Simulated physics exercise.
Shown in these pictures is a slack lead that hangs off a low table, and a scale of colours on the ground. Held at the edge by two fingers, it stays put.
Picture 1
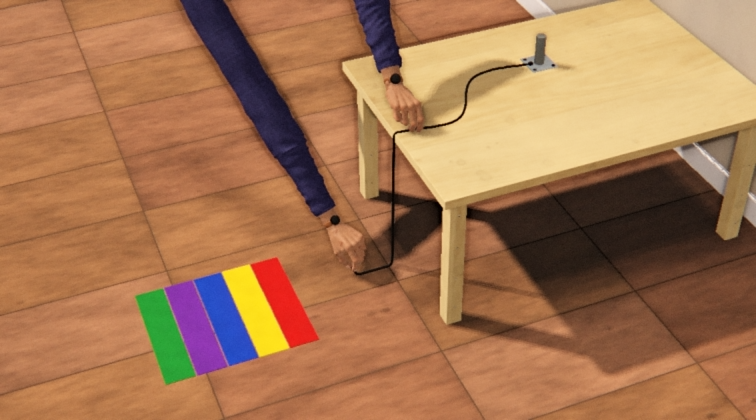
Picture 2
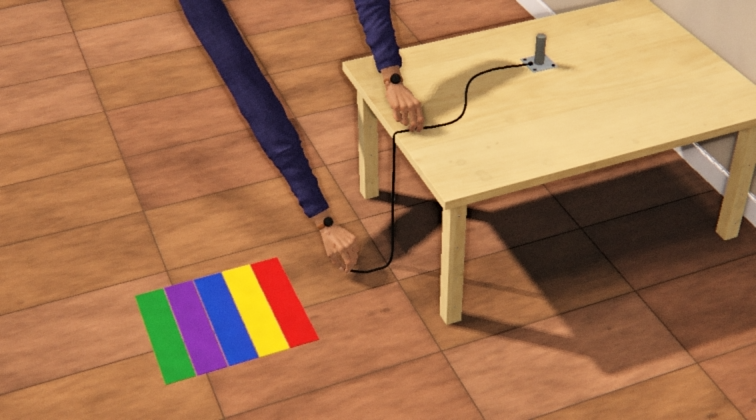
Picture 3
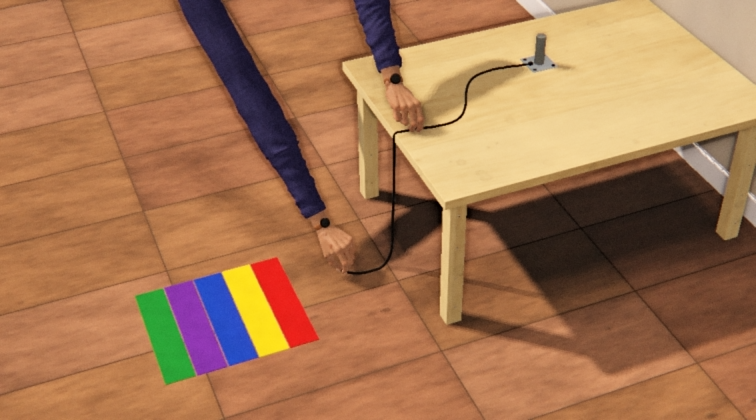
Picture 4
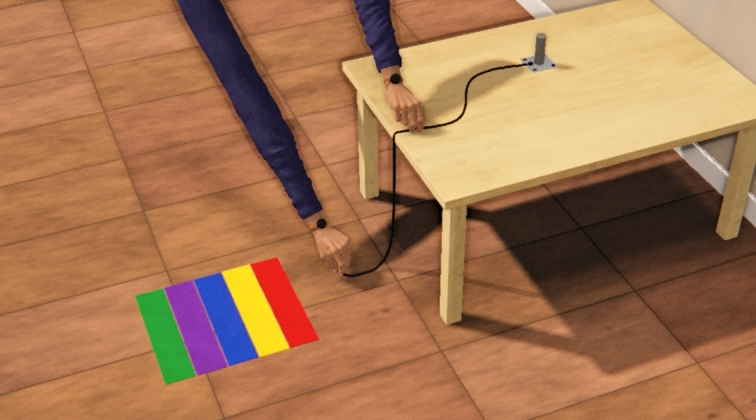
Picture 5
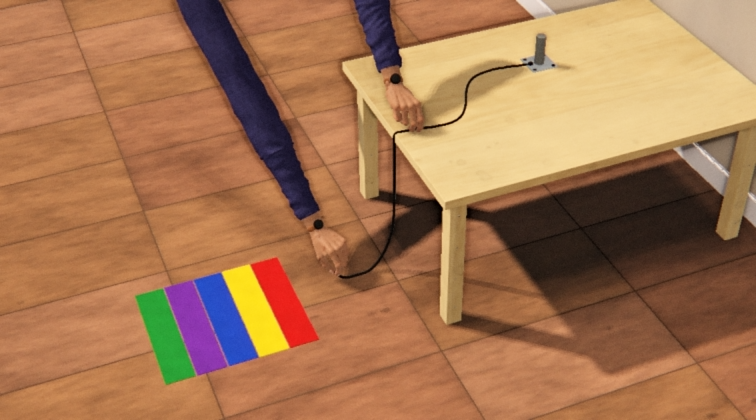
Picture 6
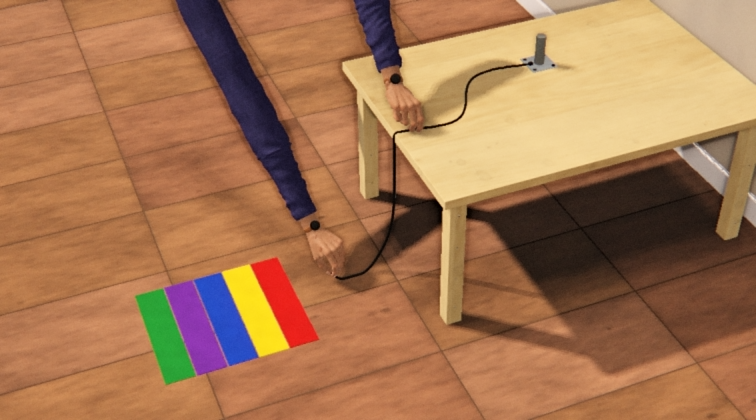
On the floor beside a low table, a hand draws a black lead slightly left.
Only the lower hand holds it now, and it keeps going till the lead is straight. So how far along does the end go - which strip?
Along to the blue strip.
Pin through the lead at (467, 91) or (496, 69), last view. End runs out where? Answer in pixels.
First (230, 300), then (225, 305).
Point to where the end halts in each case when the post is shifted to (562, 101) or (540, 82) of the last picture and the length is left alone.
The spots are about (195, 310) and (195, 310).
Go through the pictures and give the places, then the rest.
End (352, 267); red (297, 328); yellow (267, 337); blue (237, 345); purple (206, 354); green (175, 364), in the first picture.
End (345, 269); lead through (503, 68) (466, 92) (442, 125) (394, 151) (393, 204) (392, 257), in the second picture.
End (342, 270), in the third picture.
End (338, 271); lead through (503, 68) (466, 92) (442, 125) (394, 151) (394, 204) (385, 258), in the fourth picture.
End (335, 272), in the fifth picture.
End (332, 273); lead through (503, 68) (466, 92) (442, 125) (394, 151) (394, 204) (377, 258), in the sixth picture.
Soon after, end near (270, 290); over red.
Then, end near (239, 299); over yellow.
At full stretch, end near (219, 304); over blue. It gets as far as the blue strip.
